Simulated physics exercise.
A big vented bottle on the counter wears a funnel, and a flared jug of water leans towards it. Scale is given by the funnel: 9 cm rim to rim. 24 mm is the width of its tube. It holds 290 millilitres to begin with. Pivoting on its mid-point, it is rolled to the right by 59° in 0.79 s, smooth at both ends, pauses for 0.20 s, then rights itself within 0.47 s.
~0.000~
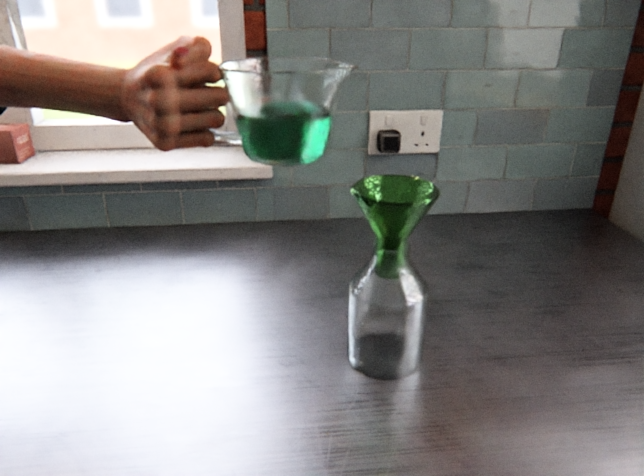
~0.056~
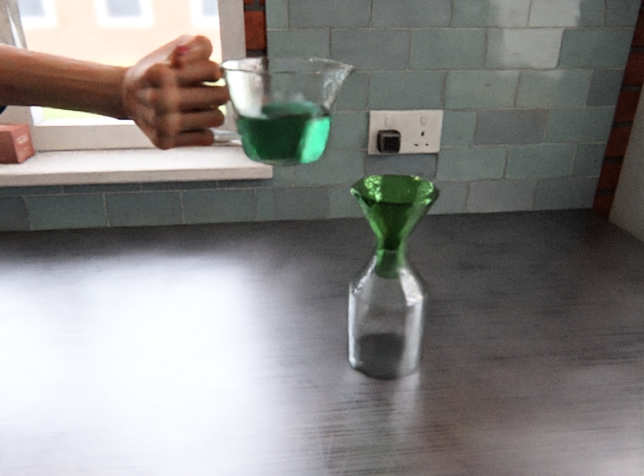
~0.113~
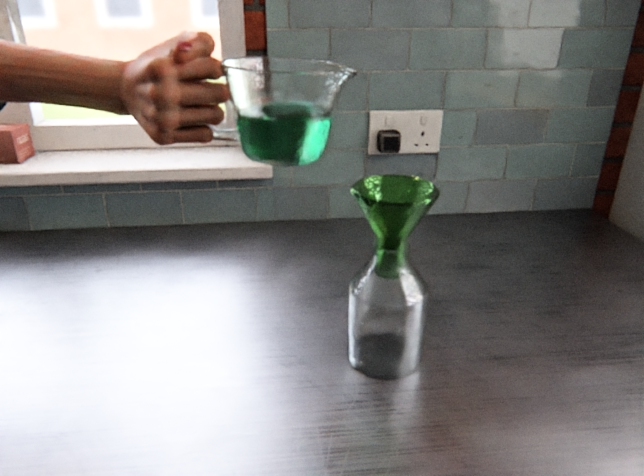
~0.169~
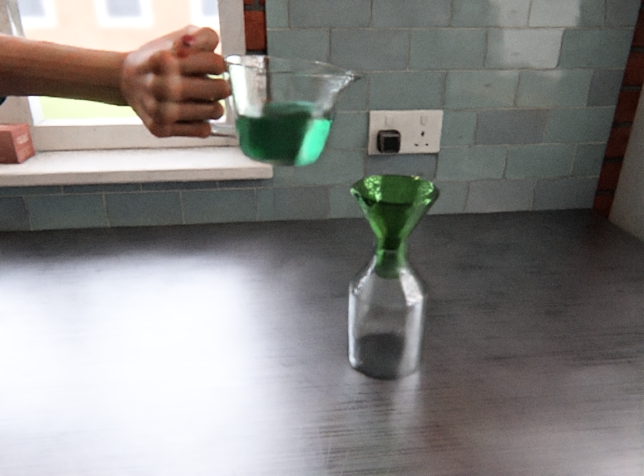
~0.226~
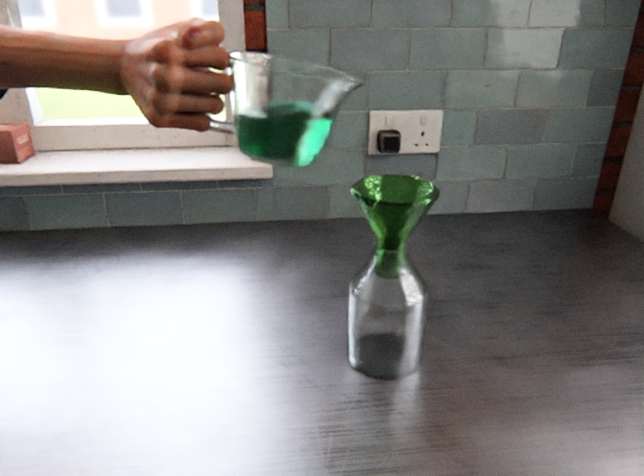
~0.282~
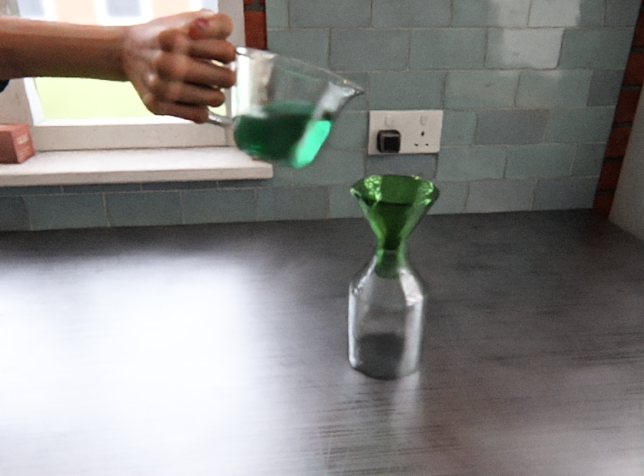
A hand tilts a glass jug of green liquid rightward above a bottle wearing a green funnel.
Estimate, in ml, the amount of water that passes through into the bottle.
I would put it at about 160 ml.
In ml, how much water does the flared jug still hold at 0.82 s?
Liquid remaining: Approx. 200 ml.
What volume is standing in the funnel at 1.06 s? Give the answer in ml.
Reading: Approx. 30 ml.
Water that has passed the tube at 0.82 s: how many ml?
The amount is roughly 20 ml.
After 0.59 s the tilt is 50° and 0 ml has passed the tube, 0 ml is in the funnel, 285 ml in the flared jug and 0 ml has missed.
After 0.82 s the tilt is 59° and 25 ml has passed the tube, 25 ml is in the funnel, 205 ml in the flared jug and 0 ml has missed.
After 1.06 s the tilt is 56° and 100 ml has passed the tube, 30 ml is in the funnel, 145 ml in the flared jug and 0 ml has missed.
After 1.32 s the tilt is 12° and 145 ml has passed the tube, 10 ml is in the funnel, 135 ml in the flared jug and 0 ml has missed.
In the end 155 ml has passed the tube, 0 ml is in the funnel, 135 ml in the flared jug and 0 ml has missed.
